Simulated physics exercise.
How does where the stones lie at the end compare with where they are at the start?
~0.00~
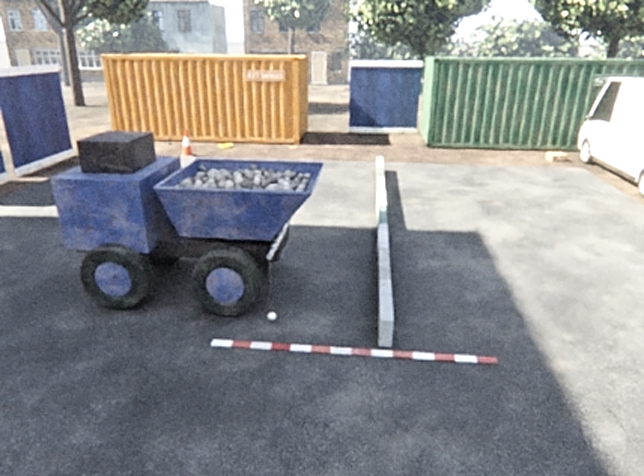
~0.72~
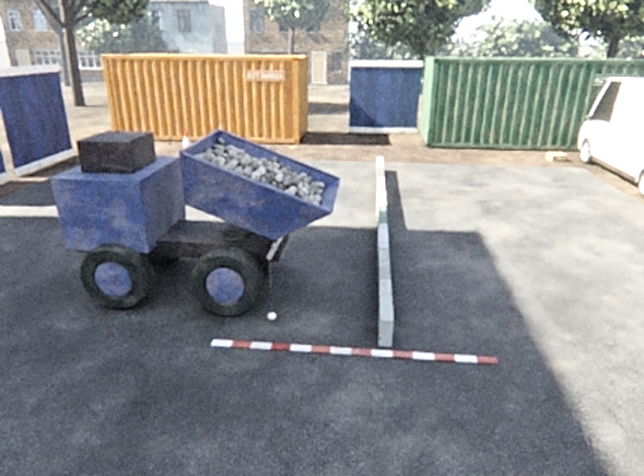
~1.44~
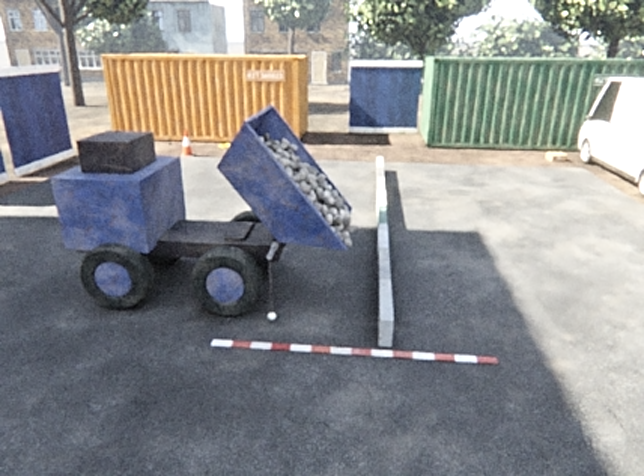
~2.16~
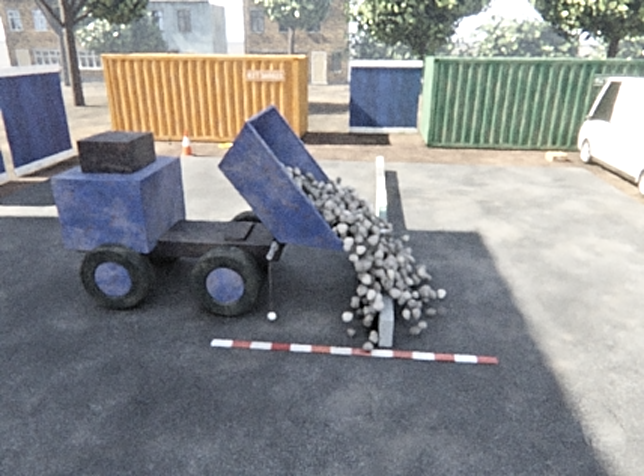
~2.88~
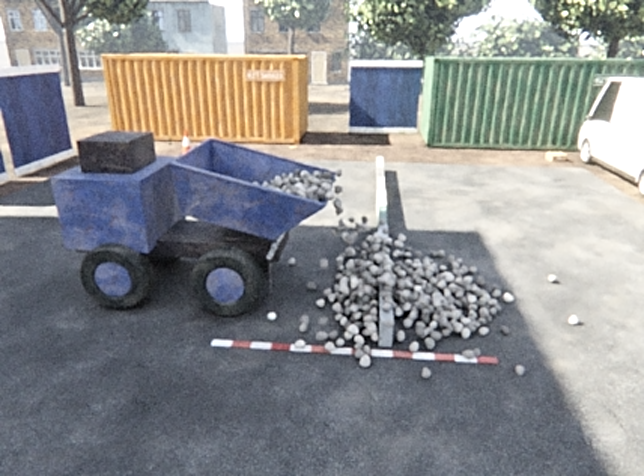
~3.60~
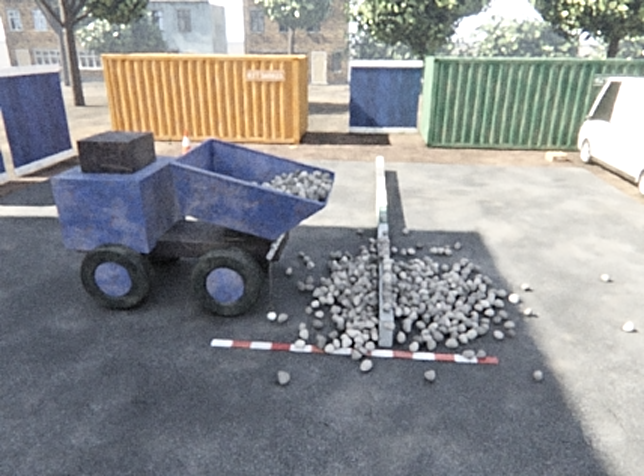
At the start the stones are all up in the blue skip. By the end many of them lie lower and farther right, in a heap on the ground on both sides of the kerb, while some remain in the skip.
